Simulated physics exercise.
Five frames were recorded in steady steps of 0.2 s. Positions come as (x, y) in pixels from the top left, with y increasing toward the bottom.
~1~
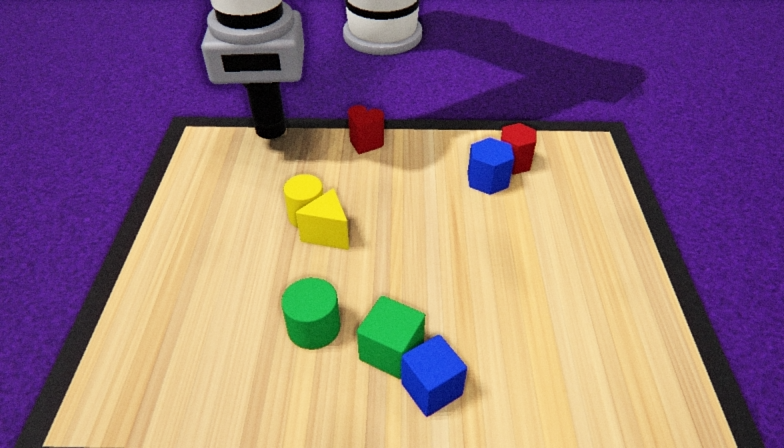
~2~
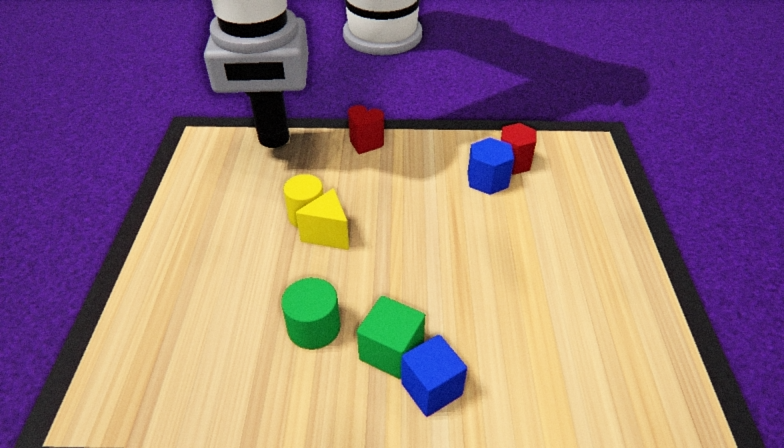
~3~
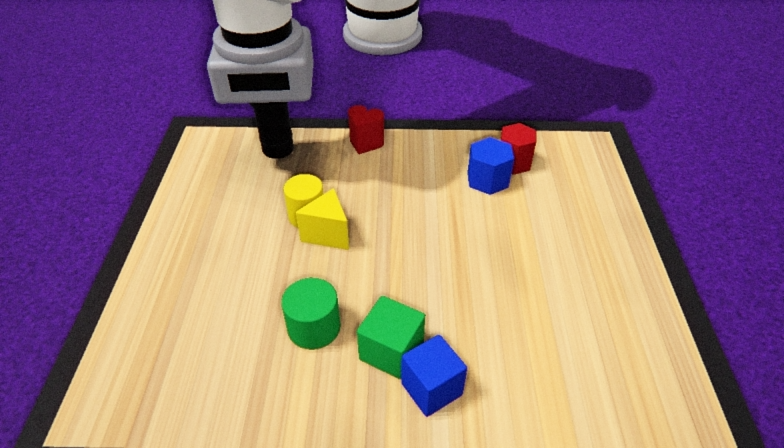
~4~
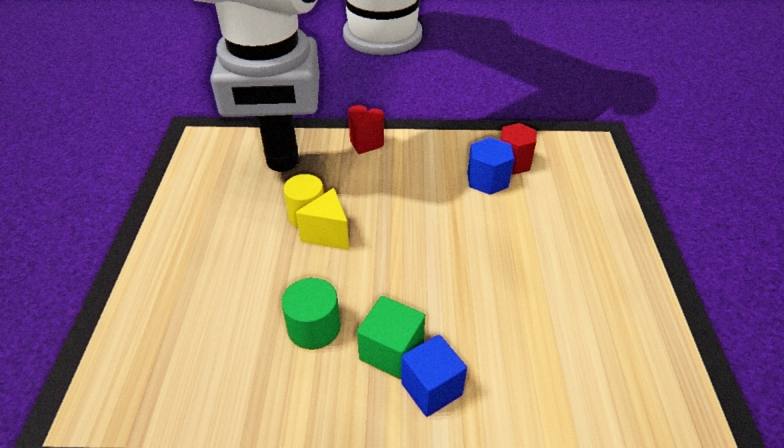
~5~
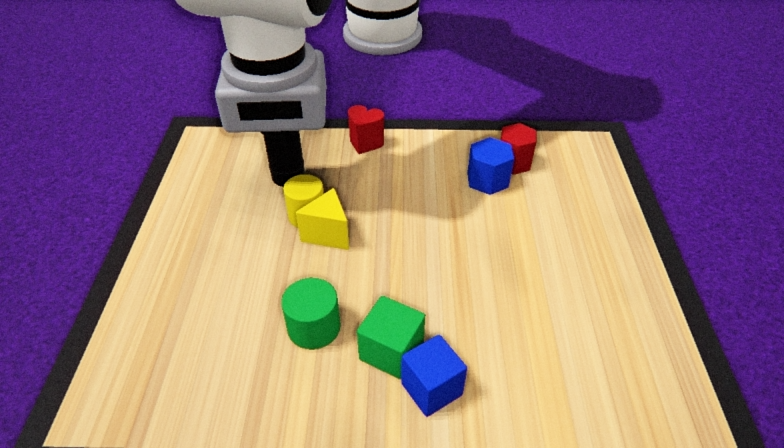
On a wooden board, a robot arm moves its black rod down toward the yellow cylinder.
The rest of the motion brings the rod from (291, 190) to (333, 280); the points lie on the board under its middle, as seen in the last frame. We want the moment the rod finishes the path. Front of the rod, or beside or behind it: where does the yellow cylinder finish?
The rod pushes it to the end.
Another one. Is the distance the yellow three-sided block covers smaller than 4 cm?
No, I don't think so.
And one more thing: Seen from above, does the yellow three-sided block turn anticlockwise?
Yes, I think so.
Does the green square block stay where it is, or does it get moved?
Still in place.
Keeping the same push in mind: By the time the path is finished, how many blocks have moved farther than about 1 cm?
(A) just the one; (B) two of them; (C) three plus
My answer is option B.
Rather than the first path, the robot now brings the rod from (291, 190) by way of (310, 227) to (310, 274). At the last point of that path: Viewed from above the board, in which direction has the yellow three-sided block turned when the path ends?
I'd predict that, seen from above, the yellow three-sided block rotates counter-clockwise.
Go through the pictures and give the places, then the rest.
The first picture shows lower end of the rod at (271, 131), tops of blocks, yellow cylinder at (303, 186), green cylinder at (309, 298), yellow three-sided block at (325, 206), green square block at (392, 322).
The second picture shows rod at (274, 140), blocks as before.
The third picture shows rod at (278, 150), blocks as before.
The fourth picture shows rod at (283, 162), blocks as before.
The fifth picture shows rod at (289, 177), yellow cylinder at (303, 186), green cylinder at (309, 298), yellow three-sided block at (325, 206), green square block at (392, 322).
The first path, step by step. One third of the way, rod at (301, 205); yellow cylinder at (318, 209); yellow three-sided block at (345, 226).
Two thirds of the way, rod at (315, 234); yellow cylinder at (339, 238); yellow three-sided block at (375, 247), turned 30° anticlockwise.
At the end, rod at (331, 267); yellow cylinder at (365, 266); green cylinder not moved; yellow three-sided block at (404, 259), turned 55° anticlockwise; green square block not moved.
